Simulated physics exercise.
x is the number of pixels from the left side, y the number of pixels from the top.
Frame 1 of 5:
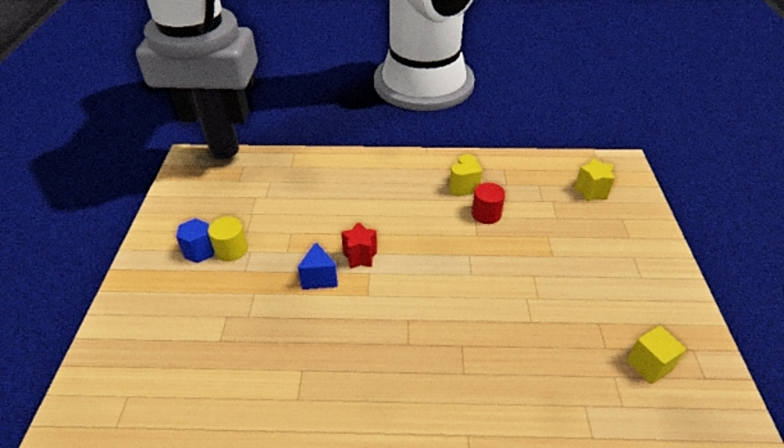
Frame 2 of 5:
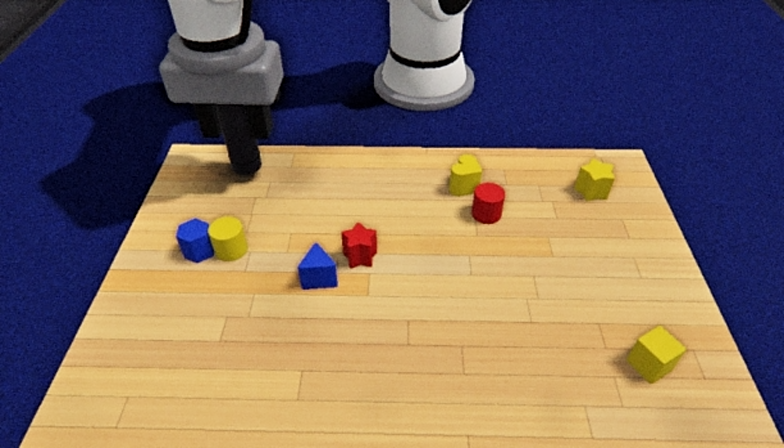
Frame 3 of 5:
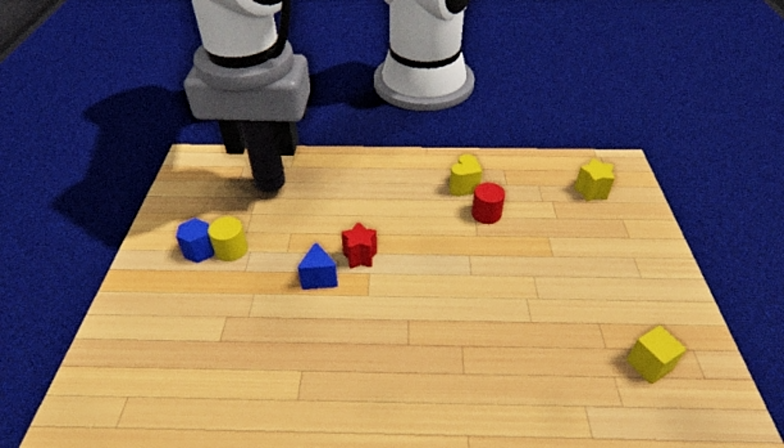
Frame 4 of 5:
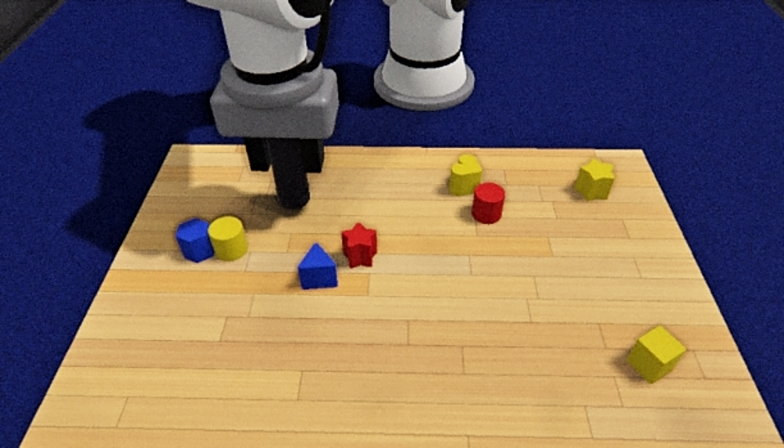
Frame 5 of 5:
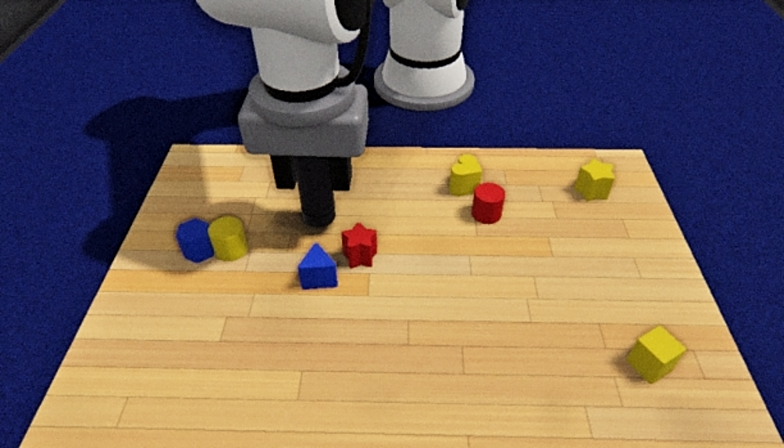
A robot arm slid its dark rod from the back left of the wooden table toward the blue triangle and red star, while all the scattered red, blue and yellow blocks stayed still.
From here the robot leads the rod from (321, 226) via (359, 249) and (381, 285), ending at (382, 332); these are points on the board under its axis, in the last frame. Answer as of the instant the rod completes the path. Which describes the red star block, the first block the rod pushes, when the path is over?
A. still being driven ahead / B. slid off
B.
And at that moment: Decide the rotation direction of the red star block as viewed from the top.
It goes round opposite to clock hands.
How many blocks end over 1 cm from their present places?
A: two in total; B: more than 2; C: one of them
I'll go with C - one of them.
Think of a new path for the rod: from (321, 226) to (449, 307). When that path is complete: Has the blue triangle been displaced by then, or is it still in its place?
At the moment the path ends, the blue triangle still stands where it did.
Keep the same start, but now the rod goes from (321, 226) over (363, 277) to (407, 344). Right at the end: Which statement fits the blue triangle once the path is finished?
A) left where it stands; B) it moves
Letter A.
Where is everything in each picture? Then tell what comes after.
The first frame shows rod's lower end at (225, 151); blue triangle at (316, 258); red star block at (359, 234).
The second frame shows rod at (247, 167); blocks still.
The third frame shows rod at (270, 183); blocks still.
The fourth frame shows rod at (295, 200); blocks still.
The fifth frame shows rod at (320, 217); blue triangle at (316, 258); red star block at (359, 234).
On the path given first. One third of the way, rod at (359, 241); red star block at (373, 246).
Two thirds of the way, rod at (380, 277); red star block at (400, 283).
At the end, rod at (382, 324); blue triangle still; red star block at (417, 310), turned 50° anticlockwise.
